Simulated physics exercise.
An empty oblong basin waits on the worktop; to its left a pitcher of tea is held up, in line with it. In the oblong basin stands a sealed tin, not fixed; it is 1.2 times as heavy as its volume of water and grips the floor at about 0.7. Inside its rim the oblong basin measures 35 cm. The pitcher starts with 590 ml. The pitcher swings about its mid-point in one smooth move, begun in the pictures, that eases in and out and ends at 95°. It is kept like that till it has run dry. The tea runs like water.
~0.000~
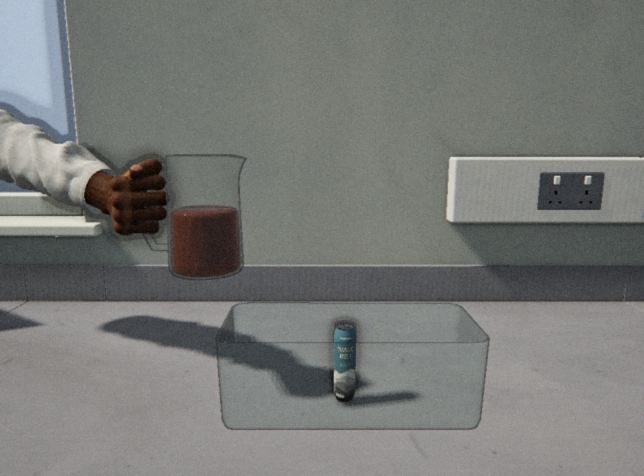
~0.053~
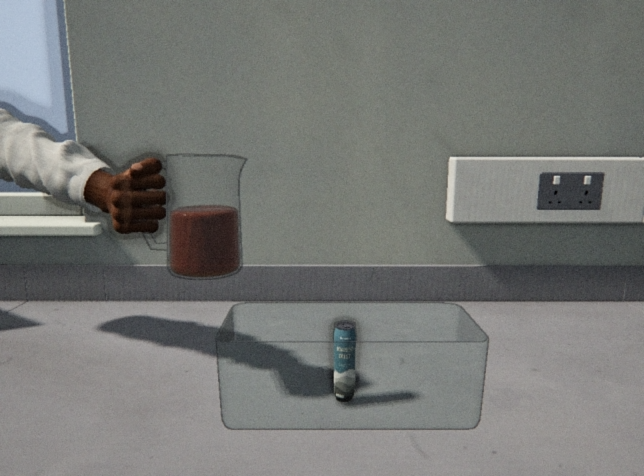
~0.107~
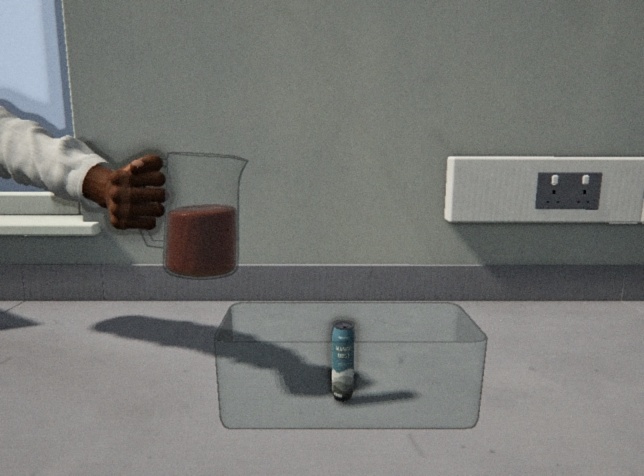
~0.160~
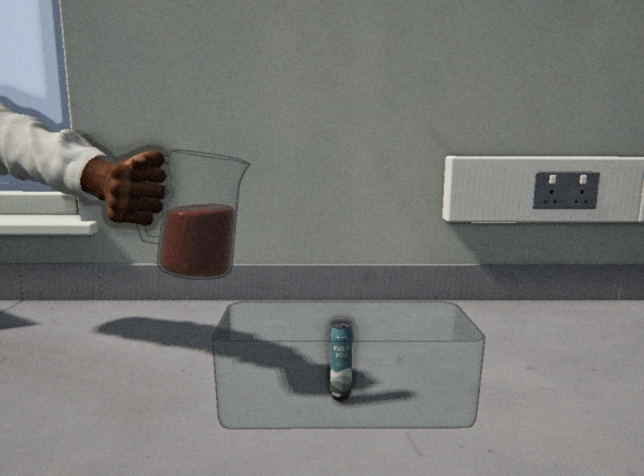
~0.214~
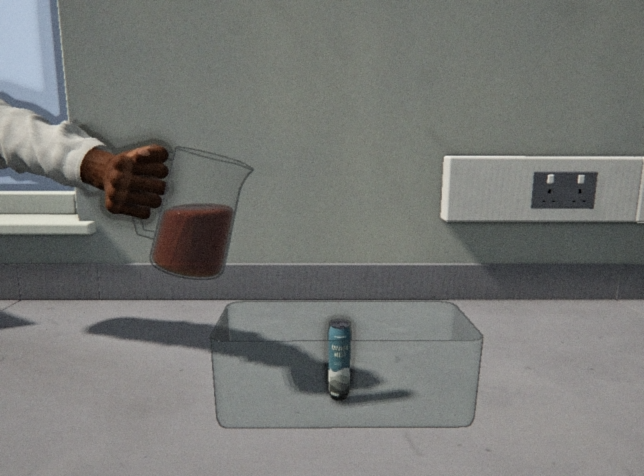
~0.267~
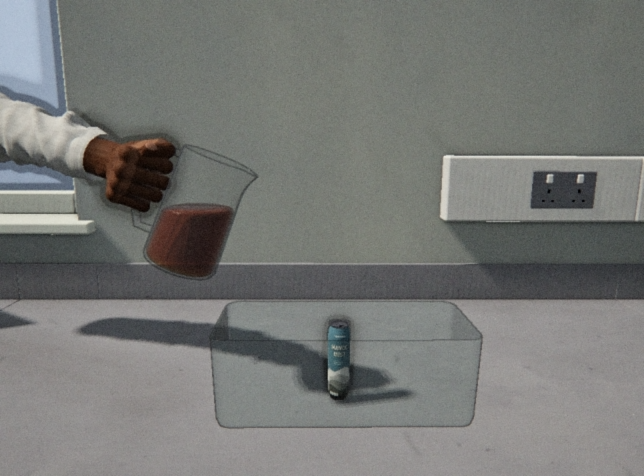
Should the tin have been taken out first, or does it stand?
The tin falls.
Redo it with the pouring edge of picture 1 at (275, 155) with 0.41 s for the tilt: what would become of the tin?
Then it keeps standing.
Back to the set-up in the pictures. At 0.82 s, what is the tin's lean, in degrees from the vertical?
About 0°.
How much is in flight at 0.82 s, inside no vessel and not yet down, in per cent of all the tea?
About 22 per cent.
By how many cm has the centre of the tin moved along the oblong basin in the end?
Some 11.5 cm.
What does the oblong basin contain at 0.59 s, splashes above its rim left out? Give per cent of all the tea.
About 0 per cent.
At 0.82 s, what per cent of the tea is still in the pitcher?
About 64 per cent.
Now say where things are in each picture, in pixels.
In the first picture, it leans 0°; its right rim is at (246, 157); the tea meets the walls at (172, 209) and (238, 210); the oblong basin's rim runs from (225, 322) to (474, 322); the tin's top is at (345, 329).
In the second picture, it leans 1°; its right rim is at (247, 158); the tea meets the walls at (172, 210) and (238, 209).
In the third picture, it leans 4°; its right rim is at (248, 159); the tea meets the walls at (170, 210) and (237, 209).
In the fourth picture, it leans 8°; its right rim is at (250, 163); the tea meets the walls at (167, 211) and (235, 209).
In the fifth picture, it leans 14°; its right rim is at (254, 168); the tea meets the walls at (165, 211) and (235, 208).
In the sixth picture, it leans 22°; its right rim is at (259, 176); the tea meets the walls at (160, 216) and (235, 208).
By 0.59 s the tilt is 76° and 99 per cent is still to pour; the tin stands where it began.
By 0.82 s the tilt is 95° and 64 per cent is still to pour; the tin stands where it began.
By 1.07 s the tilt is 95° and 29 per cent is still to pour; the tin stands 4 cm from where it began.
By 1.34 s the tilt is 95° and 13 per cent is still to pour; the tin lies on its side.
At rest the tin lies on its side.
